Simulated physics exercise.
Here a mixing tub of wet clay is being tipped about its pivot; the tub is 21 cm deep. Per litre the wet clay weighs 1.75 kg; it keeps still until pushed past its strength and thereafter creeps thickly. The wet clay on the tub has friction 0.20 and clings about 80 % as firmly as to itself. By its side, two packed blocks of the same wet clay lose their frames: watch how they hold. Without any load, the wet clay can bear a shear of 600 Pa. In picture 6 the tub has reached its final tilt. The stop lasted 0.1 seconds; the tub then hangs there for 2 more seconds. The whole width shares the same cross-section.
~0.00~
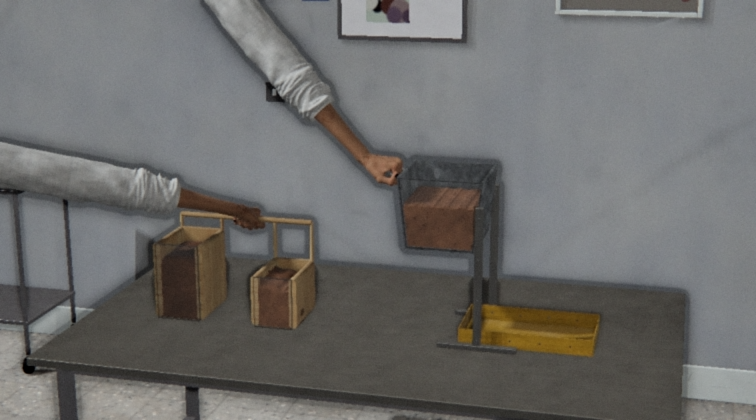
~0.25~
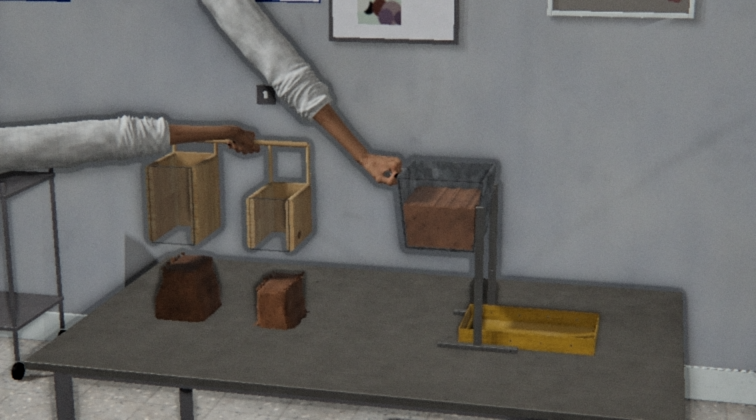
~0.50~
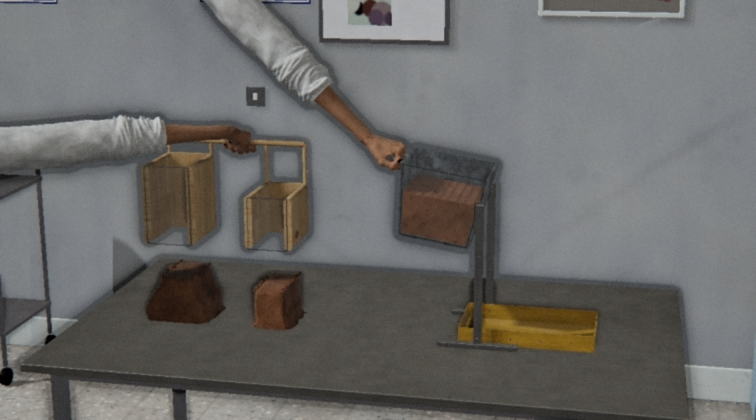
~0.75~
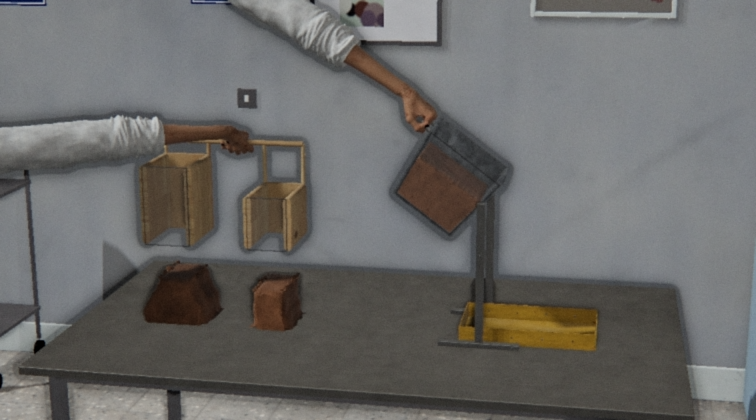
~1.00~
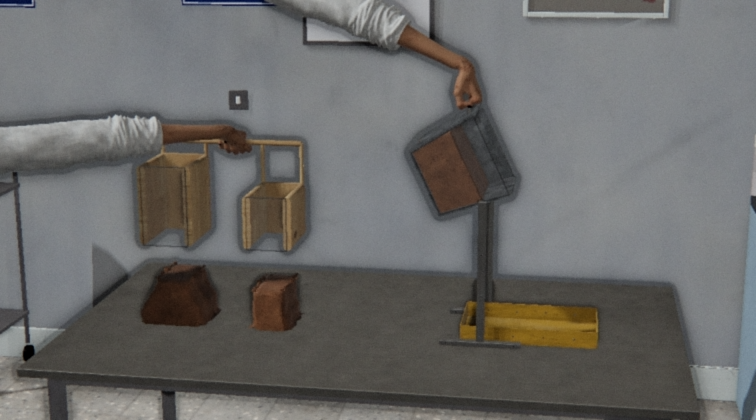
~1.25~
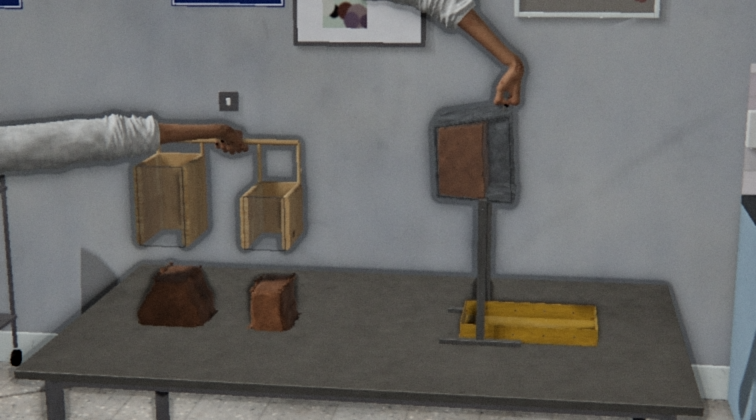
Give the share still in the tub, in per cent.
72 %.
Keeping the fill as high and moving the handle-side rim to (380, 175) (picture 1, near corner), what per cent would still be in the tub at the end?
Some 55 per cent, I reckon.
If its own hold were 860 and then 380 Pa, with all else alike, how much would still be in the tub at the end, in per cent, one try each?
Result: 100 % for the first case, 65 % for the second.
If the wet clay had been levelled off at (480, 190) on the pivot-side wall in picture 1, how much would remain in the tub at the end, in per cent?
In that case some 60 per cent.
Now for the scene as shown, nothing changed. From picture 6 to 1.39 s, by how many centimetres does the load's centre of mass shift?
I'd put the distance at about 2 centimetres.
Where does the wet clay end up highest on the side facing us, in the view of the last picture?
It ends up highest close to (453, 159).
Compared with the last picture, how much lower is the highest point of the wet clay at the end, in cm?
The top ends up some 10 cm below its level in the last picture.
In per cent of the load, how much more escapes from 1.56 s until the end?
30 %.
After 1.39 s, the tub is at 87 degrees and holds 100 %.
After 1.56 s, the tub is at 87 degrees and holds 100 %.
After 1.73 s, the tub is at 87 degrees and holds 97 %.
After 1.90 s, the tub is at 87 degrees and holds 95 %.
After 3.25 s, at the end, the tub is at 87 degrees and holds 72 %.
